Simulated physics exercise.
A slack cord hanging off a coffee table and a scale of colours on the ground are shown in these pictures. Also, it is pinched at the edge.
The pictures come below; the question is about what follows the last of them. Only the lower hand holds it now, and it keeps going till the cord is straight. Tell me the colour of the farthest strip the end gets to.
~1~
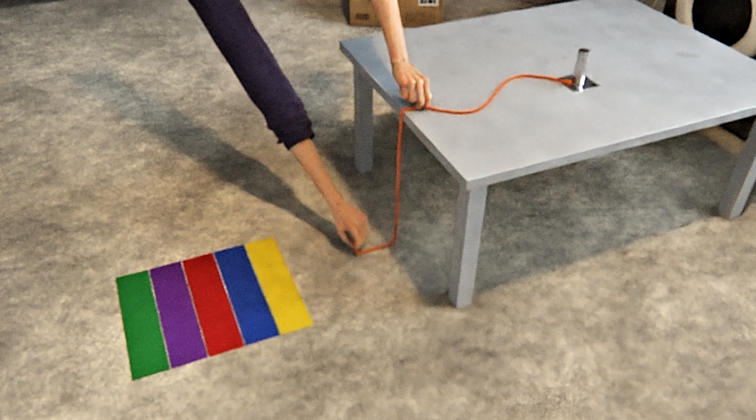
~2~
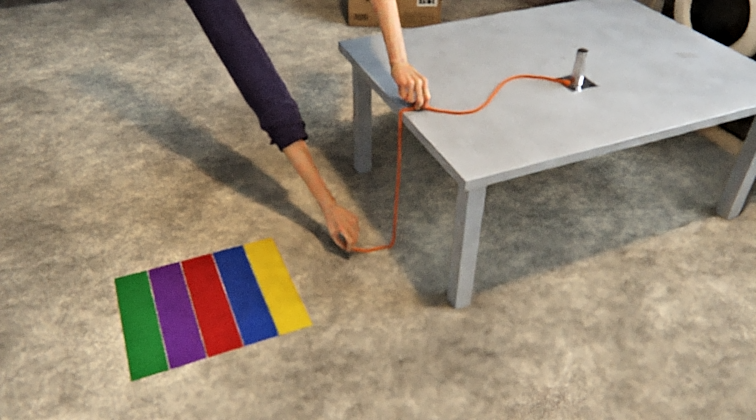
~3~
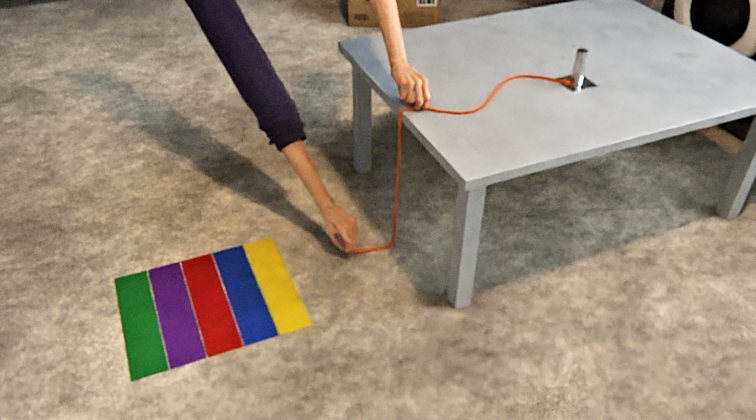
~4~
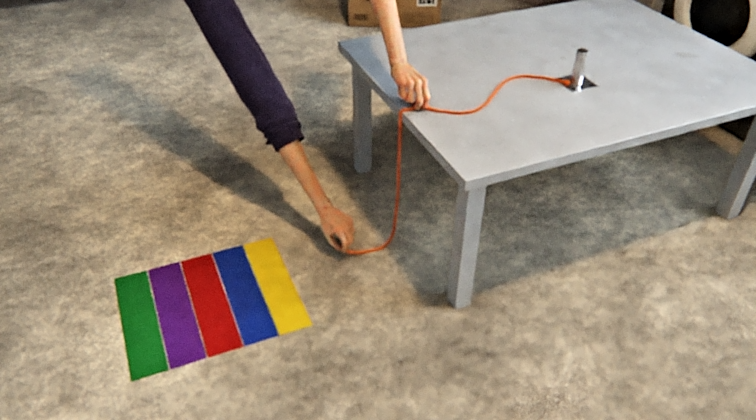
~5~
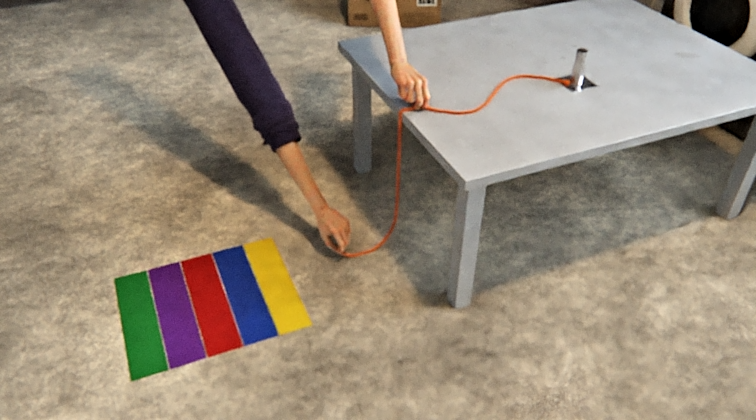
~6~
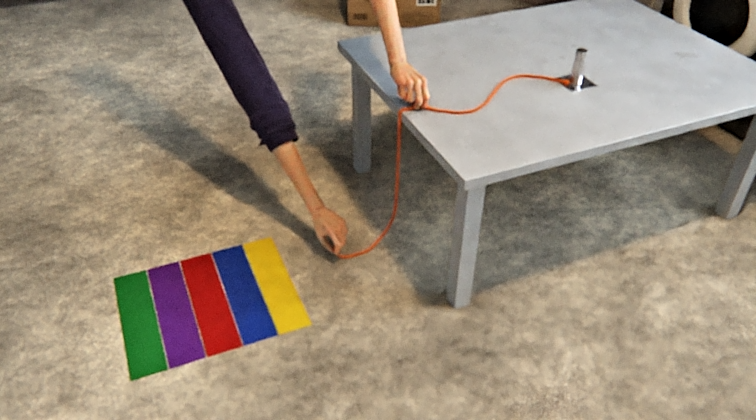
The farthest it gets is red.
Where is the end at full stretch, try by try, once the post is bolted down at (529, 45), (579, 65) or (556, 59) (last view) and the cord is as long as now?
Approximate pixels in order: (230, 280), (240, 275), (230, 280).
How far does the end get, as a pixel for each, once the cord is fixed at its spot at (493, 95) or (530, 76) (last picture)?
Estimated pixels: (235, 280), then (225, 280).
Soon after, end near (261, 271); over yellow.
Then, end near (228, 280); over blue.
At full stretch, end near (208, 286); over red. The red one.
